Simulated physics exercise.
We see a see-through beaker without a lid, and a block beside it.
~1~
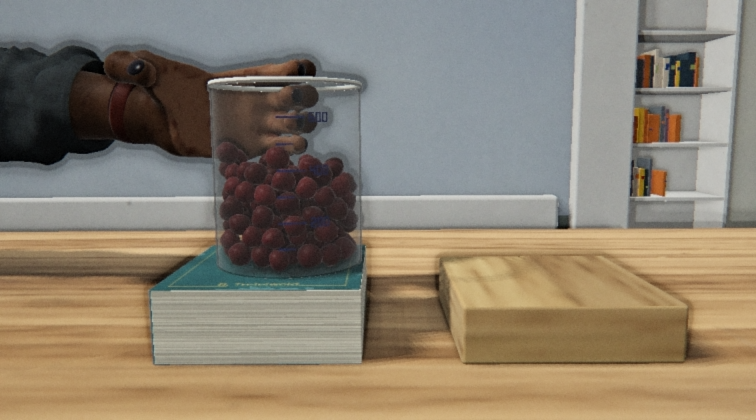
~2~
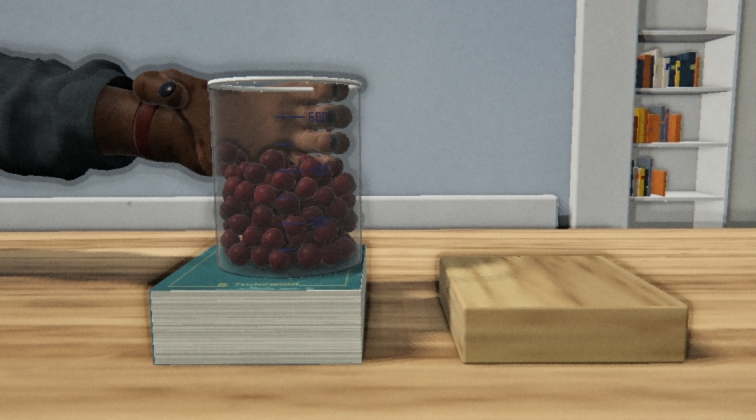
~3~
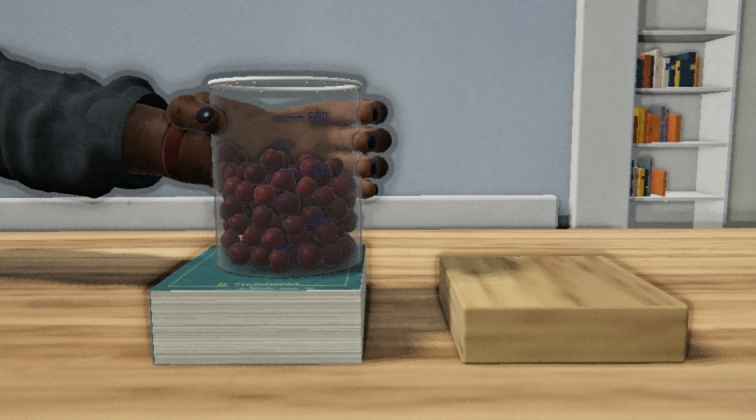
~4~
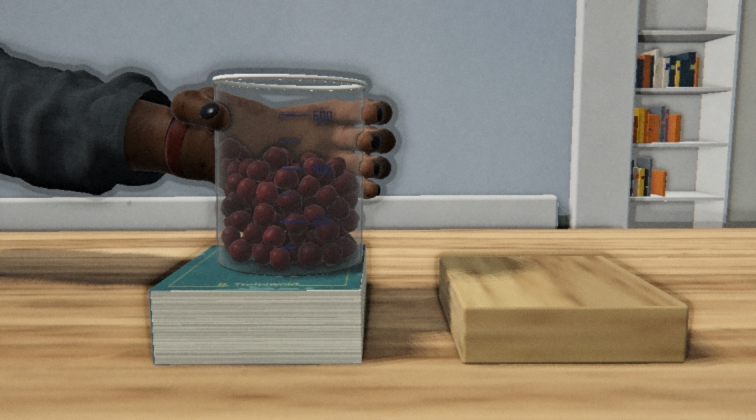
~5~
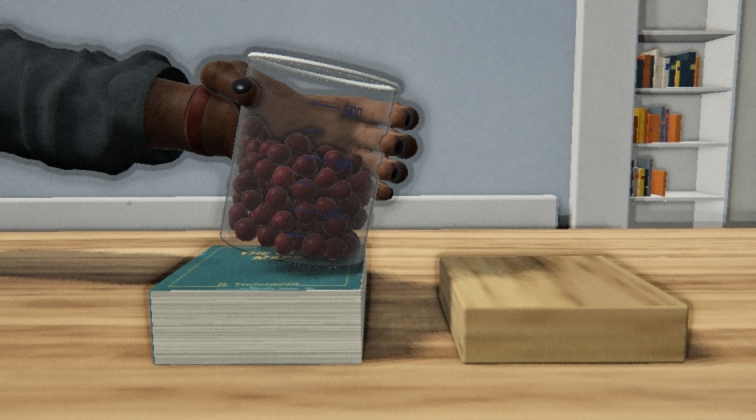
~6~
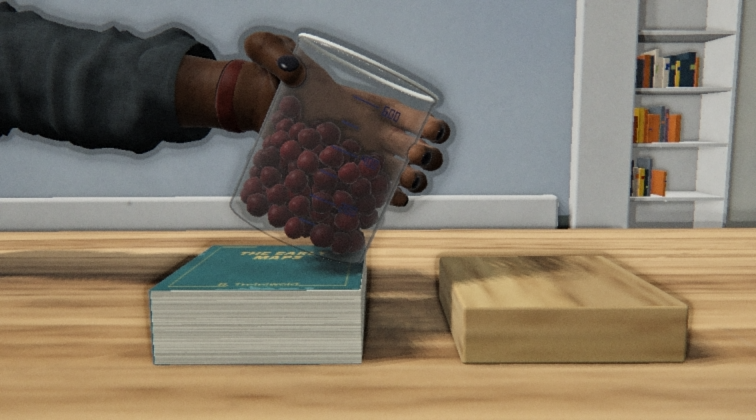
In a room with a pale blue wall and a white bookshelf at the right, a wooden tabletop is seen from the front by a still camera. A clear, lidless beaker of dark red dried cherries stands on a teal-covered book, left of a light wooden block. A dark-sleeved hand from the left closes around the beaker, lifts it slightly and tilts it rightward.
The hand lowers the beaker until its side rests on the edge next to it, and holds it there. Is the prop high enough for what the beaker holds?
The load spills over the rim.
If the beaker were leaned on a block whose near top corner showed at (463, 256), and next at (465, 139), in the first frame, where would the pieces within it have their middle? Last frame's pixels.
One: (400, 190). Two: (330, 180).
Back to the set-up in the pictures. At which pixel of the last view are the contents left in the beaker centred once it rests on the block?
At about (447, 236).
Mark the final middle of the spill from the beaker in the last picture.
Roughly at (582, 266).
Then, 0.53 s after the last picture, the beaker leans 64°; everything is still inside.
Then, 0.98 s after the last picture, the beaker leans 97°; a stray few of the dried cherries out of it.
Then, 1.38 s after the last picture, the beaker rests on the block at 100°; about a quarter of the dried cherries out of it.
At rest, the beaker rests on the block at 100°; about a quarter of the dried cherries out of it.
